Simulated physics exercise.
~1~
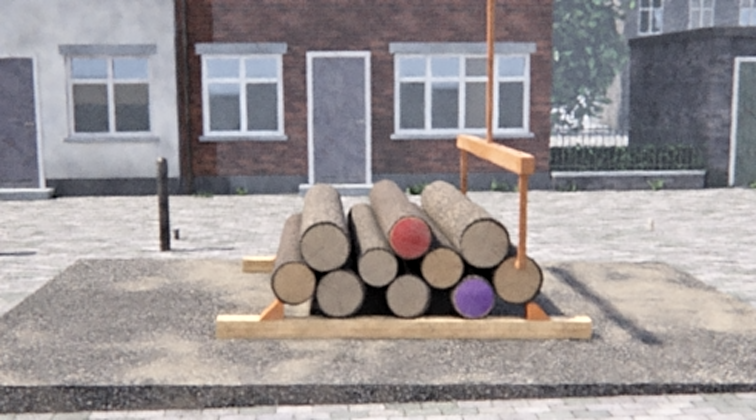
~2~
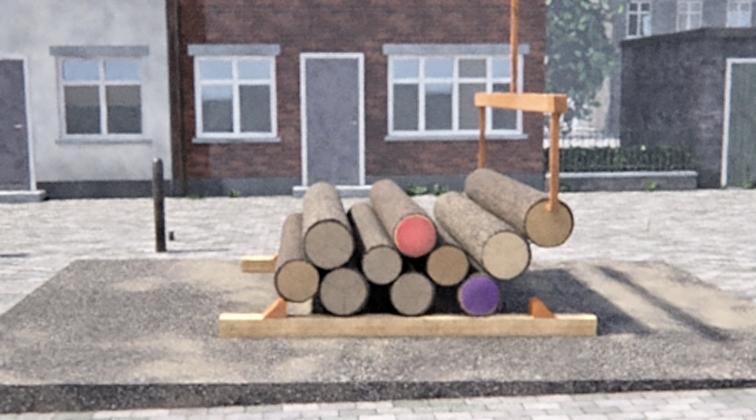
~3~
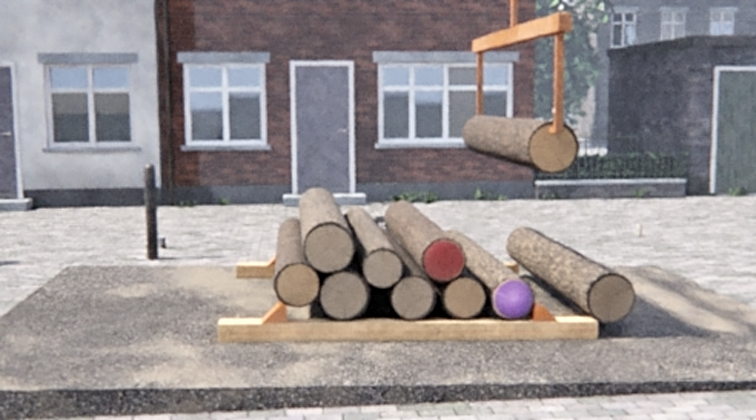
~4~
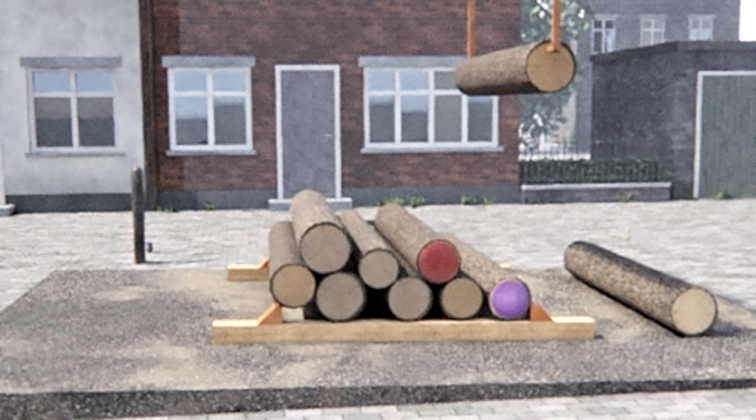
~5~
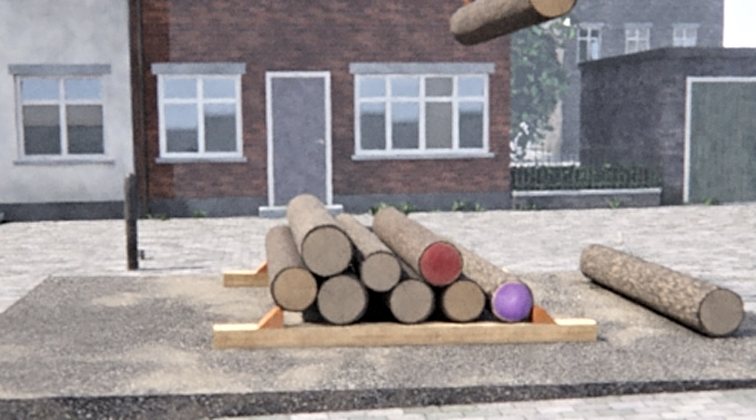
We see an orange beam lift a log from the right side of a chocked stack, while another log rolls off rightward onto the gravel and the purple and red ones shift slightly right, red also sinking; the rest stays piled as the lifted log rises.
